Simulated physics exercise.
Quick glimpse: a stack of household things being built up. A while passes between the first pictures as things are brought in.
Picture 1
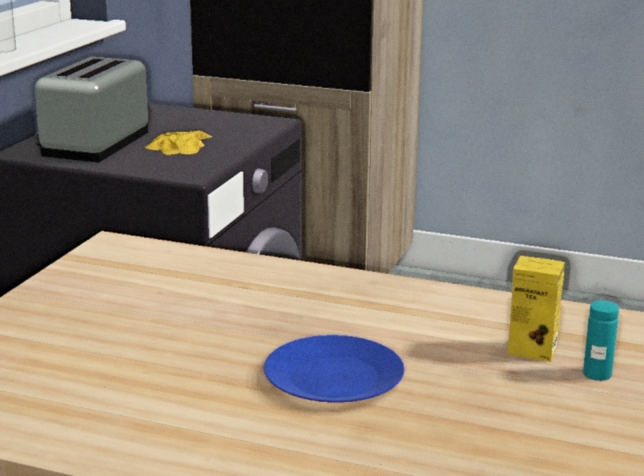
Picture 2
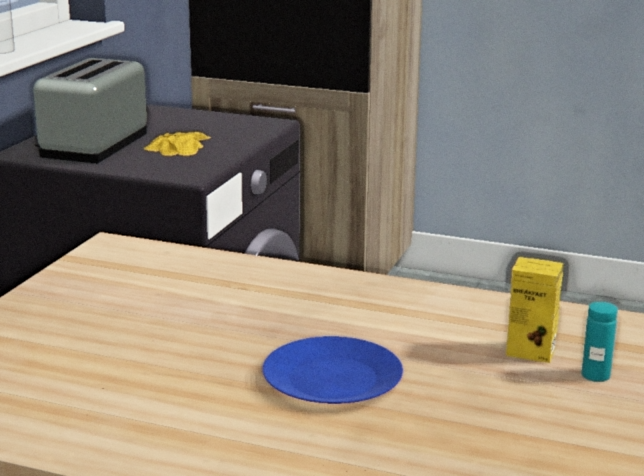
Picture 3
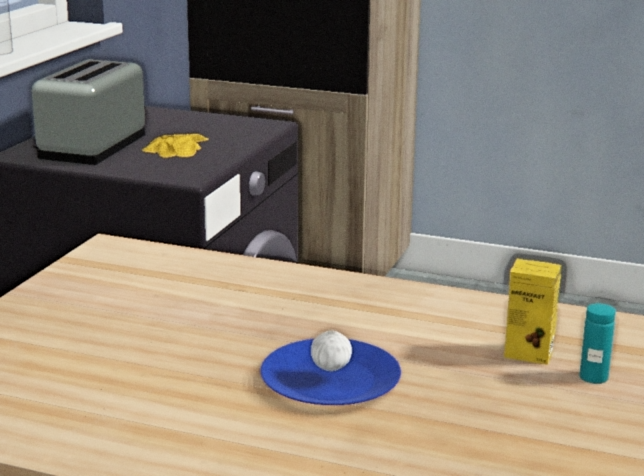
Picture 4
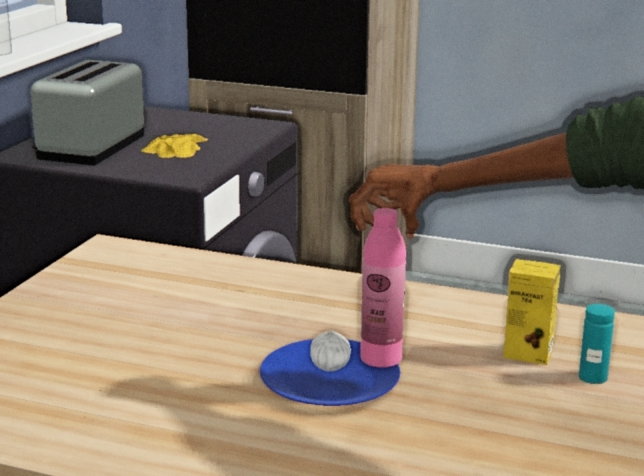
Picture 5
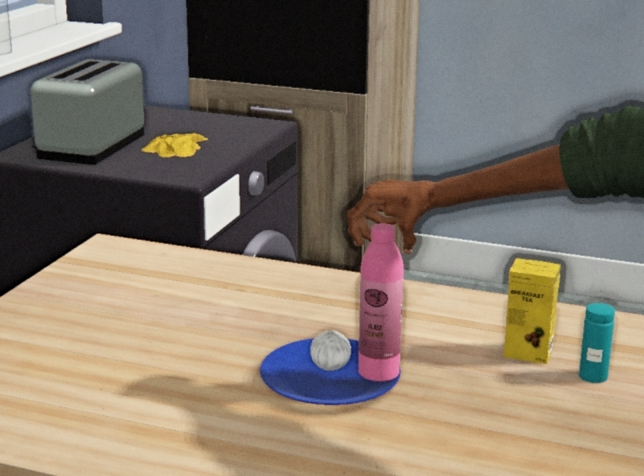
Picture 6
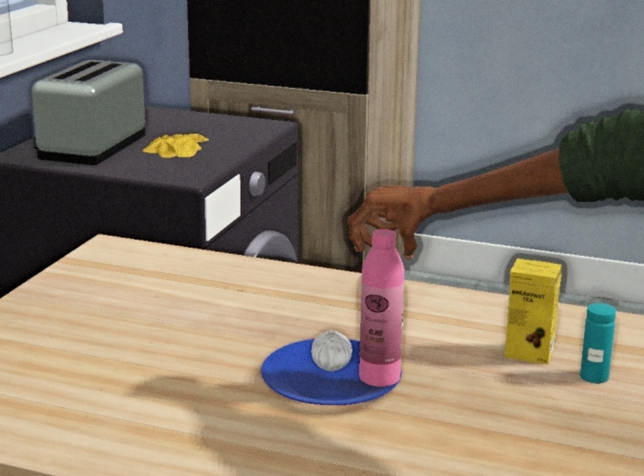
On a kitchen table, a white ball appears on a blue plate, then a hand lowers a pink bottle beside it.
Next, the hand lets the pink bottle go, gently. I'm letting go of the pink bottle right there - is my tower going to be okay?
Yes, it will be fine.
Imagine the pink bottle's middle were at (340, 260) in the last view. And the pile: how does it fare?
Result: Pile toppled.
Then, 0.50 s on from there, no change.
Then, 1.20 s on from there, pink bottle resting near (382, 307).
In the end, all 5 unmoved. At the end, from the last picture's camera, pink bottle near (382, 307). The pile holds.
